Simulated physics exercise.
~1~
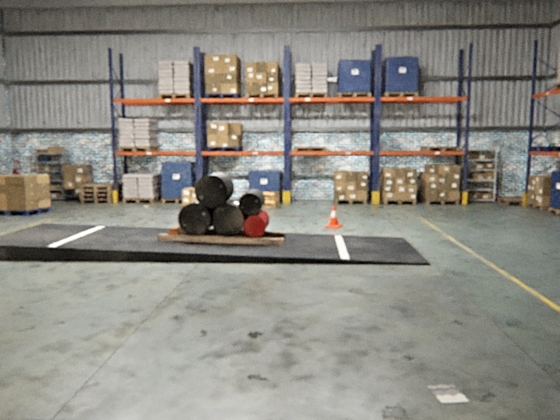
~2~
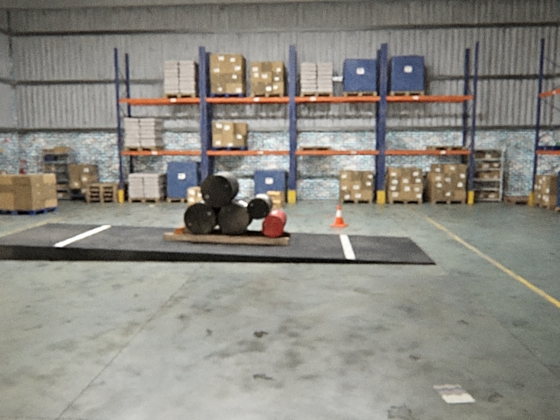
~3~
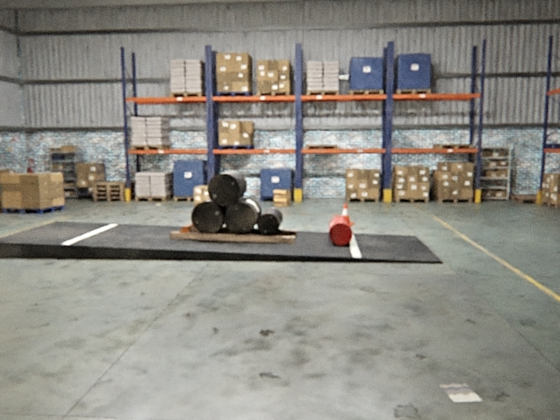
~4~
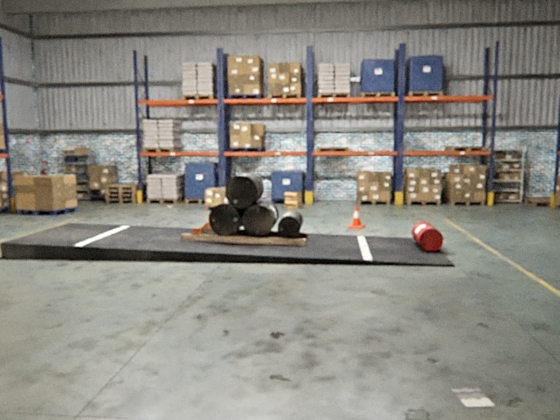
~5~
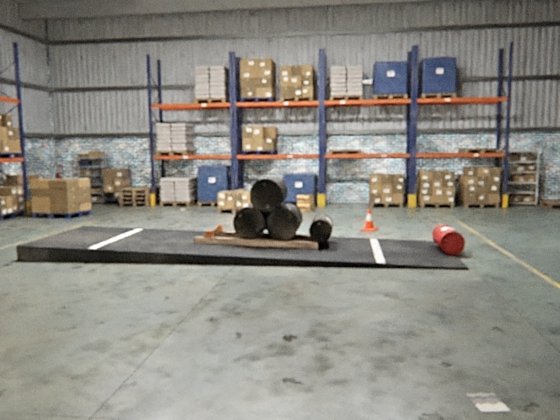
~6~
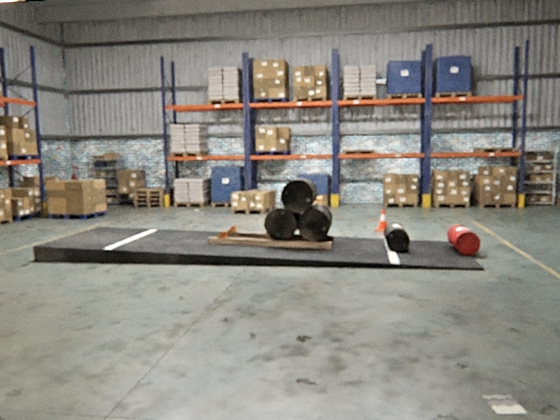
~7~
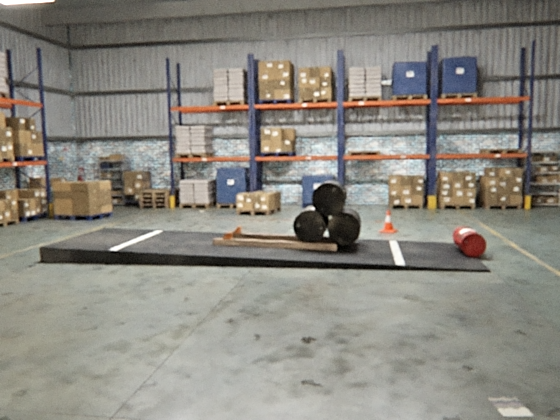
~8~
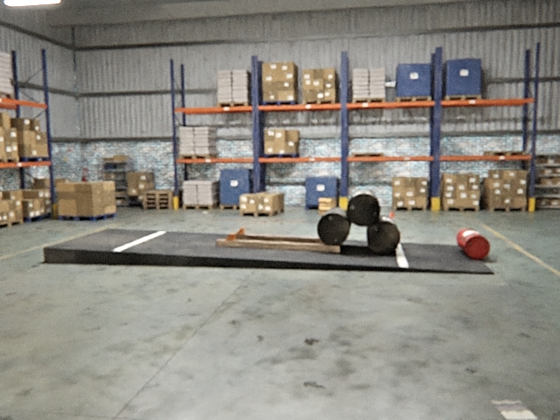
In a warehouse, a red drum rolled right from a stack on a low dark ramp, crossing the white line, and a black one followed it over. The remaining three then shifted right, still piled together near the line at the end.
